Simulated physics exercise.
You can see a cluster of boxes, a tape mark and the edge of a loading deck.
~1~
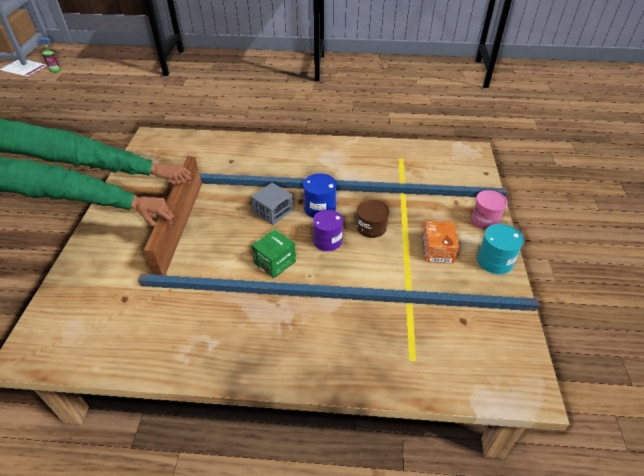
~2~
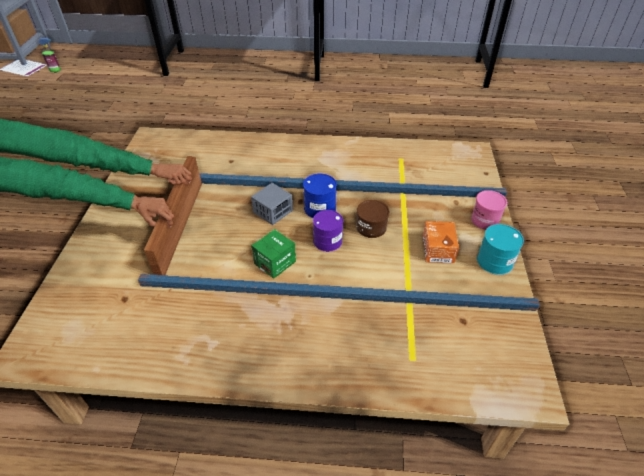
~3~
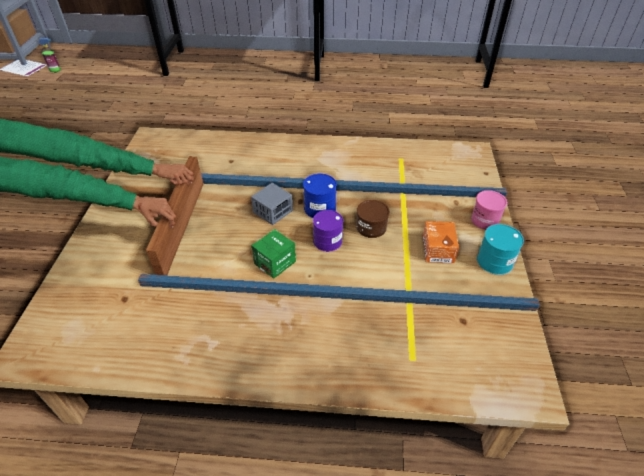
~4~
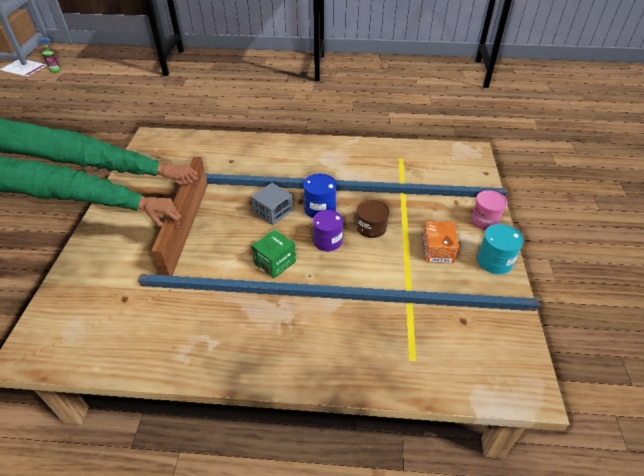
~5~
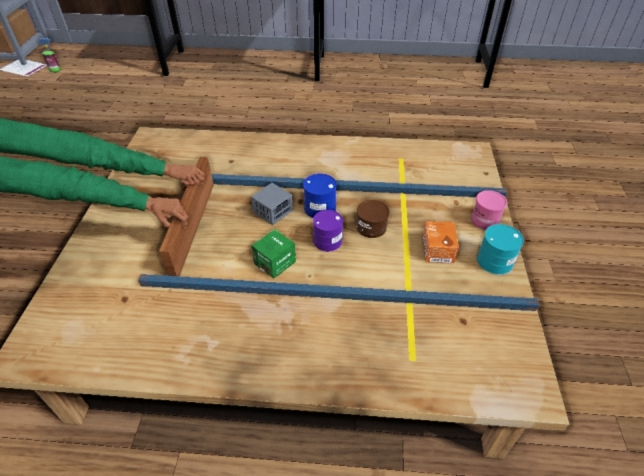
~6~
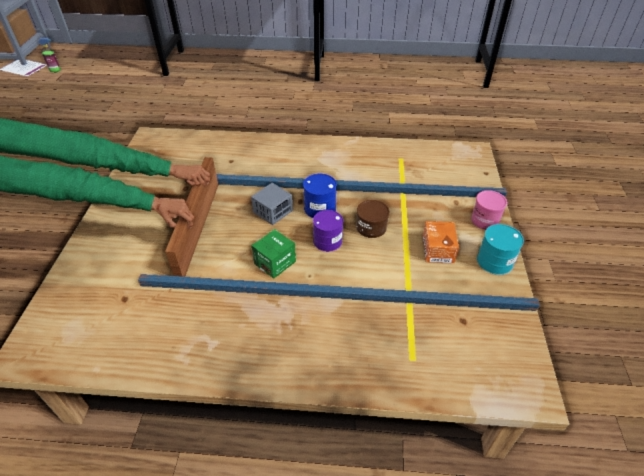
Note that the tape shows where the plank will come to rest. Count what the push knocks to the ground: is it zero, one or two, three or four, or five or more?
Looks to me like the count going over is not a single one.
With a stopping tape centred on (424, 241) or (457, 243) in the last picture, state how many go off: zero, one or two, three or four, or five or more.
For each place: Not one; just one or two.
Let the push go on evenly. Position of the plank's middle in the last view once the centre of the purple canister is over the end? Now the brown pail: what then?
With the purple canister it sits around (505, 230), with the brown pail around (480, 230).
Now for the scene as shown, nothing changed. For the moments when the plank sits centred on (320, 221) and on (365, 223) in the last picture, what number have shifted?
Note: First position 4; second position 5.
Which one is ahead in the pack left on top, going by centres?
Foremost: The turquoise canister.
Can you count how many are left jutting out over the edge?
0 is the number.
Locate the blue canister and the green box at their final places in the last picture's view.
In the last picture the blue canister sits at (450, 197) while the green box sits at (423, 259).
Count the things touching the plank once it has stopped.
At rest, 3 are in contact.
A little later, none off yet; turquoise canister at rest near (500, 250); pink pail at rest near (488, 210); orange box at rest near (440, 242).
When it is over, the number that fall off is zero.
